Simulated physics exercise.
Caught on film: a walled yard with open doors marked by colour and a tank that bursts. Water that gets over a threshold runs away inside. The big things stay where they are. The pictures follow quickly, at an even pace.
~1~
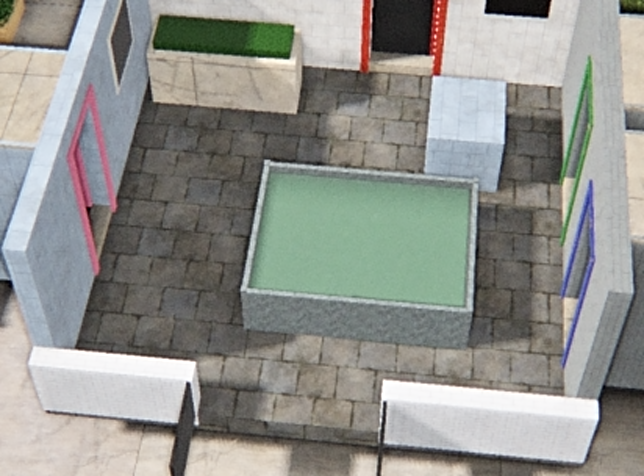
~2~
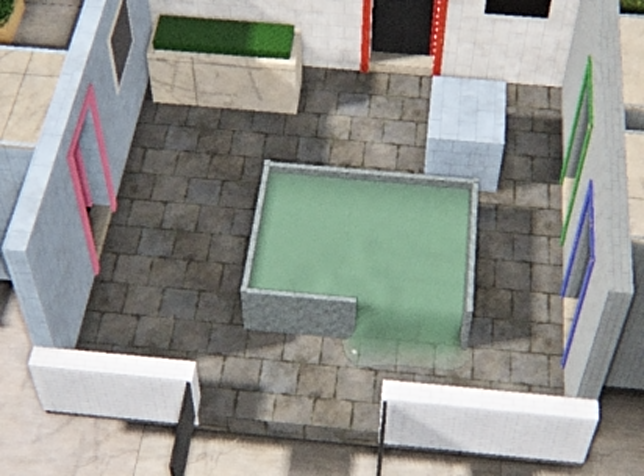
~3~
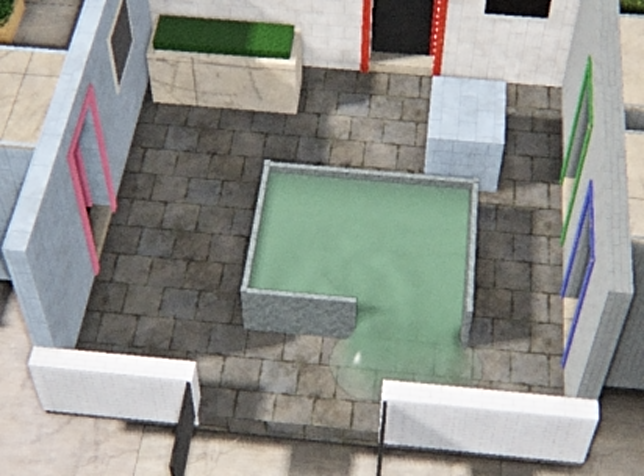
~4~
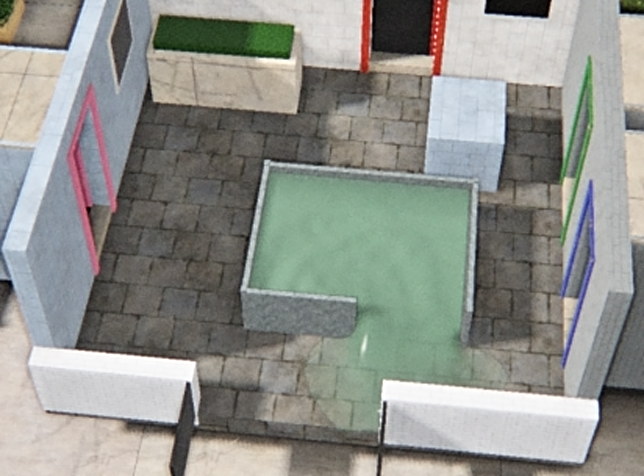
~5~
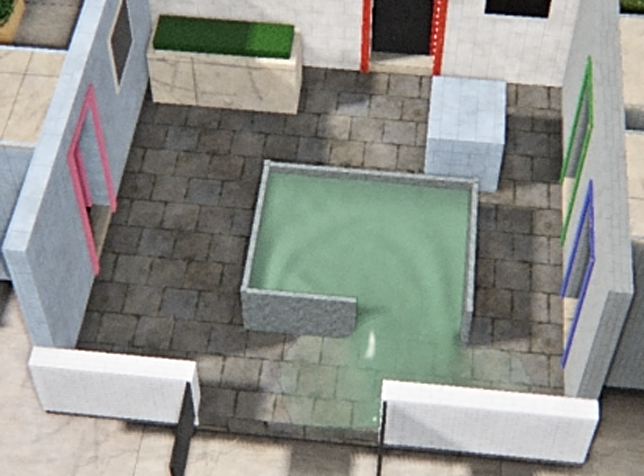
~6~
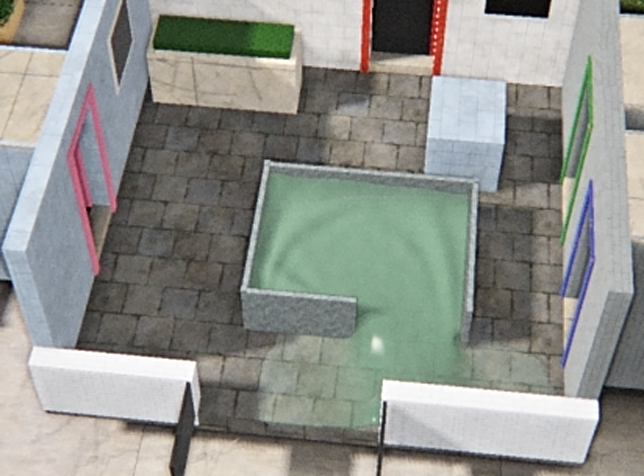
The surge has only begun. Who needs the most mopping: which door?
It is the blue one.
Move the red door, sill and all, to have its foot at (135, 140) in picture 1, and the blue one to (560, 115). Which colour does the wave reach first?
The green one.
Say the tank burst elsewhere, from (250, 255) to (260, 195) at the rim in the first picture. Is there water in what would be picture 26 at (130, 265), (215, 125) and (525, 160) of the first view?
In that order: Awash, under water, no water.
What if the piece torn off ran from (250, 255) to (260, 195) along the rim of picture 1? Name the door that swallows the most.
I say the pink one.
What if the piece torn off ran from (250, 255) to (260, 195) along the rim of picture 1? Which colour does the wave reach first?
It is the pink-painted one.
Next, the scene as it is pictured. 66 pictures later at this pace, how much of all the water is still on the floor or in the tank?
Roughly 62 per cent.
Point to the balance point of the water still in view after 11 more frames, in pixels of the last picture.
Close to (404, 308).
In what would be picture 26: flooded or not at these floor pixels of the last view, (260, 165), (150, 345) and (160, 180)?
As listed: Not flooded, awash, free of water.
A moment on, water covers 15 % of the floor; red door not reached, green door not reached, pink door not reached, blue door wet at the sill, nothing in.
Next, water covers 30 % of the floor; red door not reached, green door wet at the sill, nothing in, pink door not reached, blue door some in.
Then, water covers 50 % of the floor; red door not reached, green door wet at the sill, nothing in, pink door not reached, blue door a lot in.
Later, water covers 90 % of the floor; red door wet at the sill, nothing in, green door wet at the sill, nothing in, pink door wet at the sill, nothing in, blue door a lot in.
In the end, water covers 95 % of the floor; red door wet at the sill, nothing in, green door wet at the sill, nothing in, pink door wet at the sill, nothing in, blue door a lot in; the blue door has let in the most.
